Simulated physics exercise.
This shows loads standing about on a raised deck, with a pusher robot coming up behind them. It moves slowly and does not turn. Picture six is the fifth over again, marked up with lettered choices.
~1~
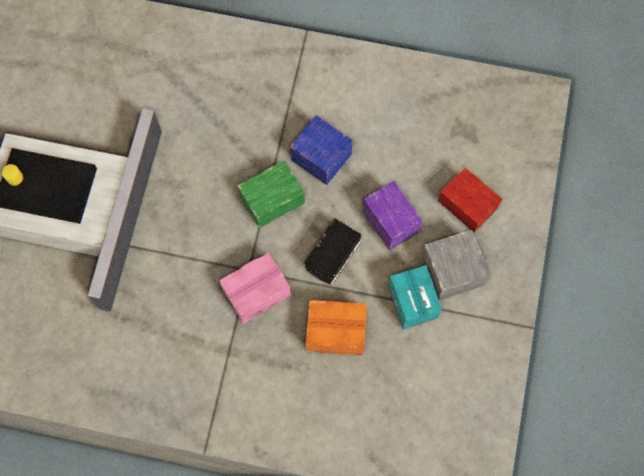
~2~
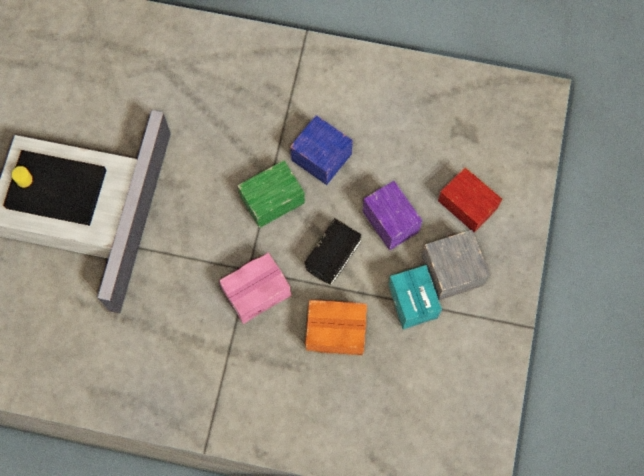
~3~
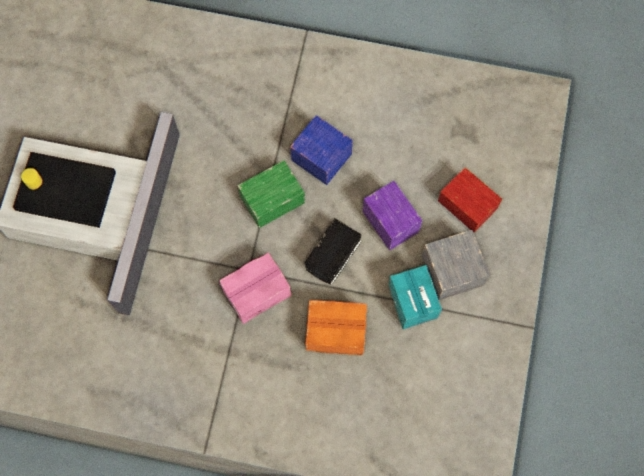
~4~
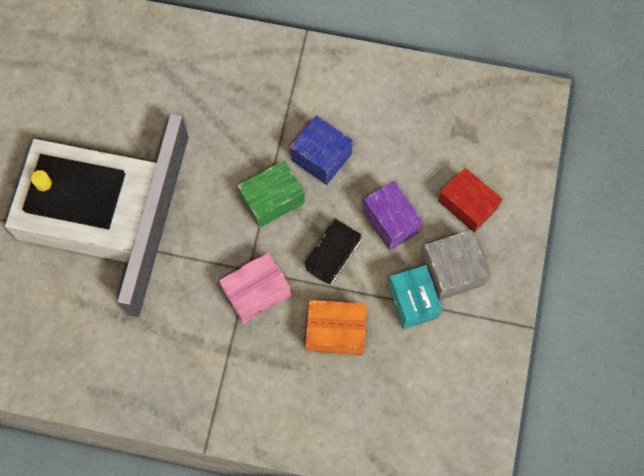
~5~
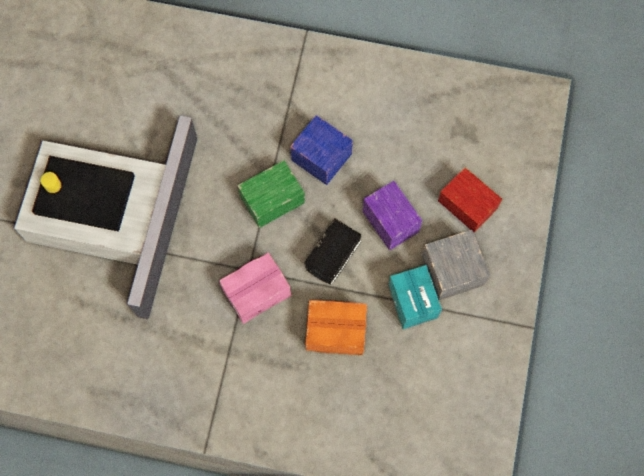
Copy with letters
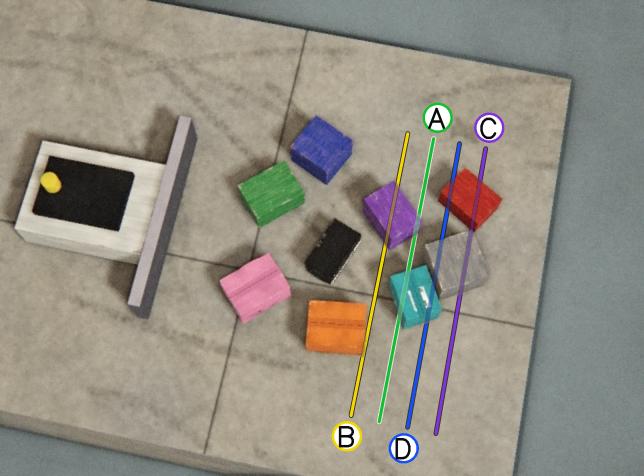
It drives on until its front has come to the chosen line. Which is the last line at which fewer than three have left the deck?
The farthest such stop is C.
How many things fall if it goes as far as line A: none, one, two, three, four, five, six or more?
In all, none.
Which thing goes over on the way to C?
The grey crate goes over.
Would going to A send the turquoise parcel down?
No.
On the copy, A at (408, 274); B at (381, 268); C at (462, 285); D at (435, 279).
On C. First, robot (197, 216); blue crate (327, 147); orange box (340, 331).
Then, robot (307, 237); grey crate (478, 271); red crate (487, 190).
Finally, robot (390, 254); grey crate over the edge; purple crate (543, 218); one fallen.
By contrast, A is within the limit but short; B is within the limit but short; D is within the limit but short.
